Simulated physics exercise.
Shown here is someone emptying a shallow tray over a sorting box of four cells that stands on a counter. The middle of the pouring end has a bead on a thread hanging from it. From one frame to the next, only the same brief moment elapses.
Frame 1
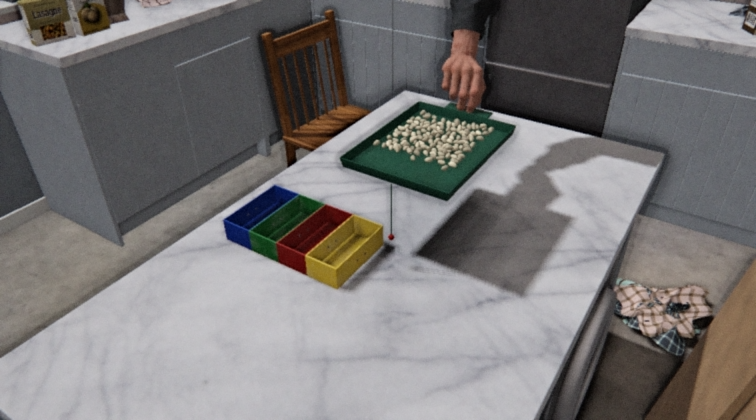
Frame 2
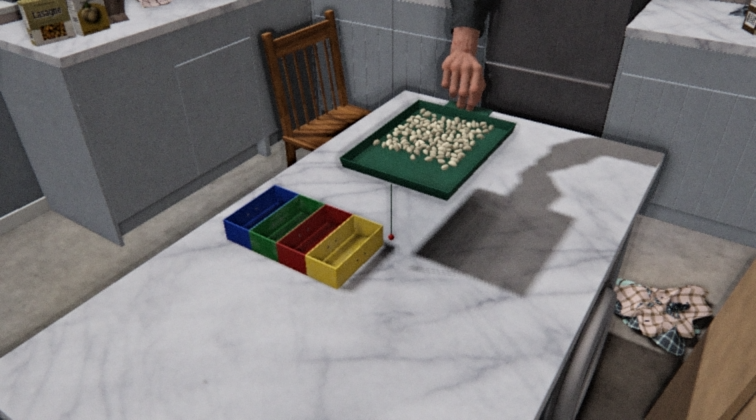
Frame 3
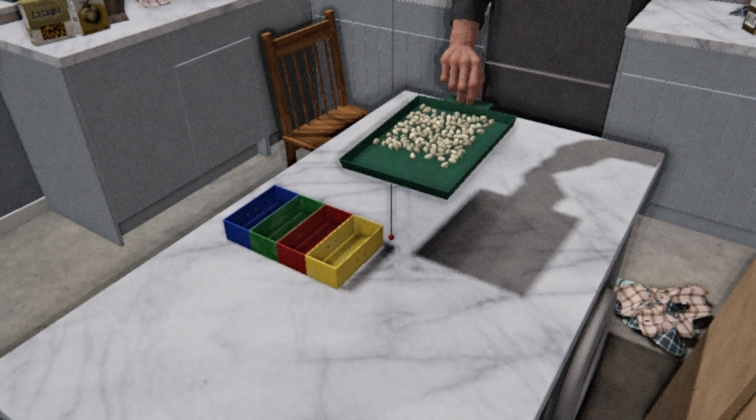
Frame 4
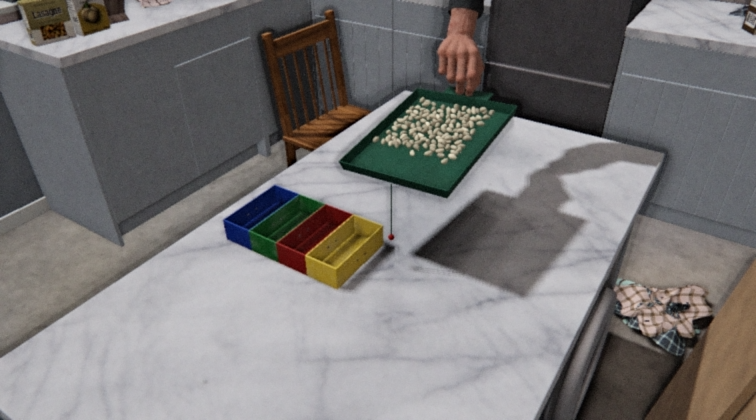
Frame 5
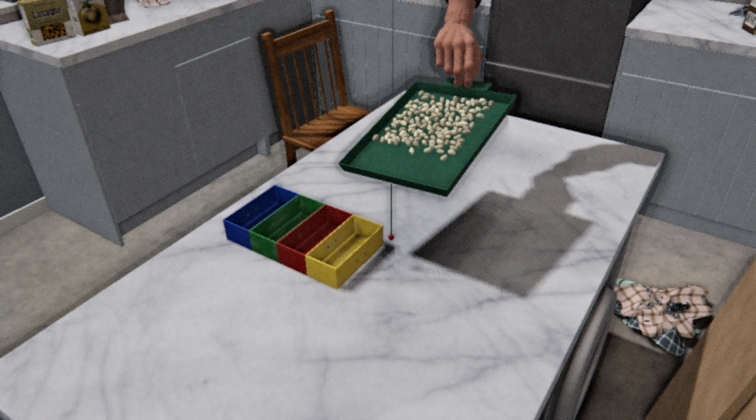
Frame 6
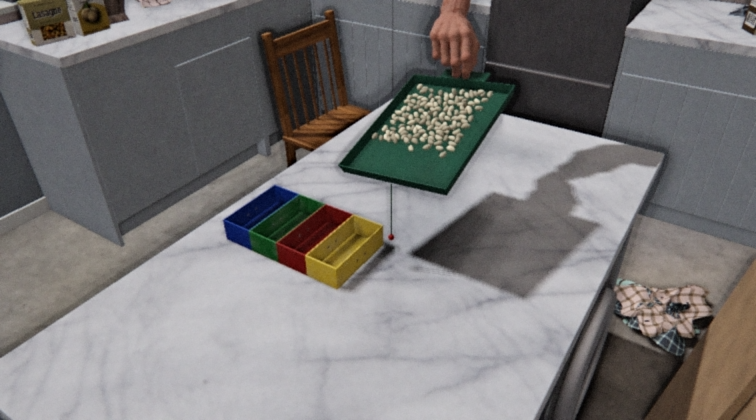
The clip opens with a hand holding the far end of a green tray of white beans over a marble counter, near a box with blue, green, red and yellow cells. The hand then raises the far end slightly, and the tray's near edge tilts gradually toward its left corner.
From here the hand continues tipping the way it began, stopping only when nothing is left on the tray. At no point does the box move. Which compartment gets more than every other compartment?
The yellow compartment gets the most.
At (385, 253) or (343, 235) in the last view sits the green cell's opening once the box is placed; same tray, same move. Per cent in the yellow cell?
Around 0 and then 0 per cent.
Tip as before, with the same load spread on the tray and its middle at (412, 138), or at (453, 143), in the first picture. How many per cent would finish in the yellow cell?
80 and 70 per cent.
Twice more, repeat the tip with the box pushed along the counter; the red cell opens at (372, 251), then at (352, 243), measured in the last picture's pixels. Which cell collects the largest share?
The green cell first, that red cell second.
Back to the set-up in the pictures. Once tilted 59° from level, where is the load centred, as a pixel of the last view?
Roughly at (368, 159).
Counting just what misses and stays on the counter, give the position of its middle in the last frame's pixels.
I'd put the middle at roughly (363, 278).
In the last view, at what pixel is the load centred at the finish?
The centre ends up roughly at (345, 257).
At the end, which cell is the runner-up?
The cell in red.
Shortly afterwards, tray tipped steeply; all but a few on the tray; only a few in the yellow cell; only a few falling or outside the box.
Next, tray tipped right over; near two thirds on the tray; near a quarter in the yellow cell; a little in the red cell; a little falling or outside the box.
Some moments later, tray tipped past a quarter turn; near two thirds in the yellow cell; a little in the red cell; a little falling or outside the box.
In the end, tray tipped past a quarter turn; near two thirds in the yellow cell; a little in the red cell; none at all in the green cell; none at all in the blue cell; a little outside the box.
